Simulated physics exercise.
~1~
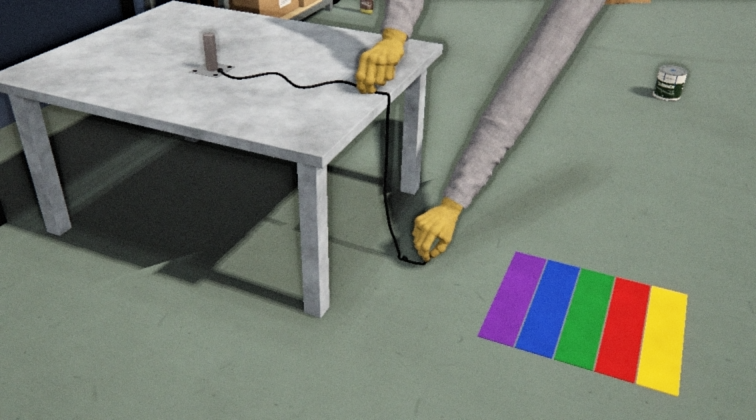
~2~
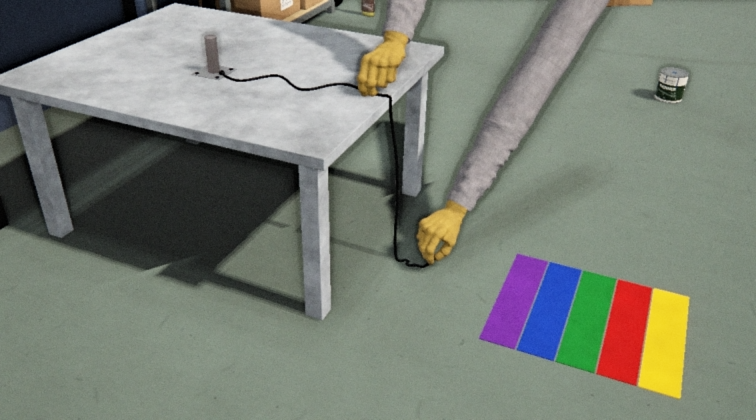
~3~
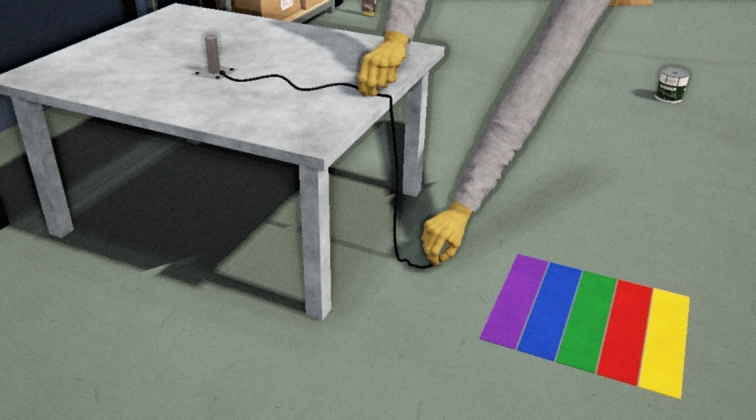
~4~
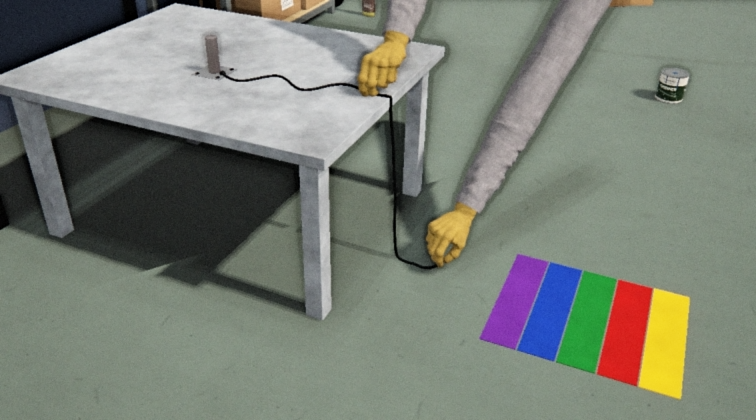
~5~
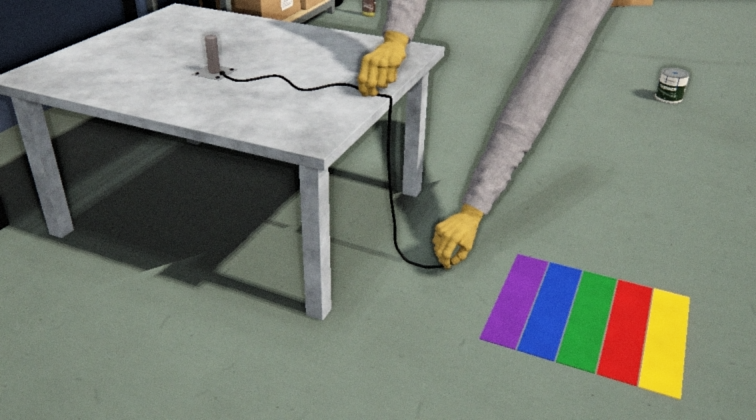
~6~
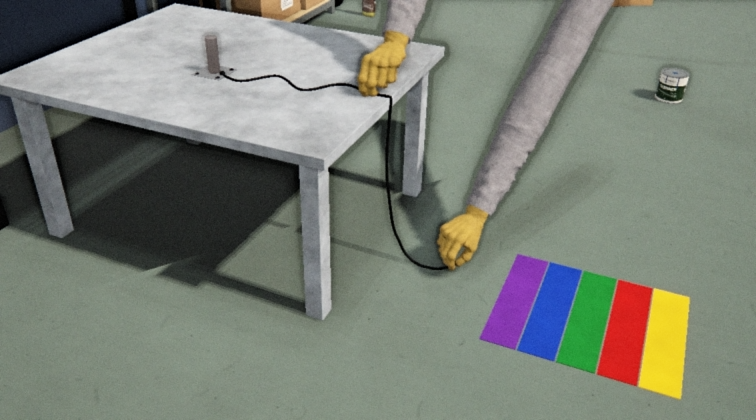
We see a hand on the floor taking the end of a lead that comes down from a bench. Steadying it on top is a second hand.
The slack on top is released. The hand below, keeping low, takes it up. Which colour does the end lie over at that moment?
It lies over green.
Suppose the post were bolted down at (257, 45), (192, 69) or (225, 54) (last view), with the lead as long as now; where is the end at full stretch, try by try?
Try by try: (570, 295), (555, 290) and (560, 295).
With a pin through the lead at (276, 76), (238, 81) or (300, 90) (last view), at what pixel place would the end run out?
Try by try, around (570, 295), (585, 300) and (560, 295).
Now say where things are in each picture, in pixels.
End (429, 256); purple (503, 324); blue (539, 335); green (578, 346); red (618, 357); yellow (659, 370), in the first picture.
End (434, 259); lead through (240, 81) (296, 87) (357, 88) (393, 131) (397, 193) (396, 252), in the second picture.
End (439, 260), in the third picture.
End (443, 262); lead through (241, 81) (296, 87) (358, 88) (392, 131) (395, 193) (396, 252), in the fourth picture.
End (450, 264), in the fifth picture.
End (455, 265); lead through (241, 81) (296, 88) (358, 88) (388, 130) (388, 191) (404, 252), in the sixth picture.
A little later, end near (516, 281); over purple.
Next, end near (562, 294); over blue.
When it is tight, end near (590, 301); over green. The green one.
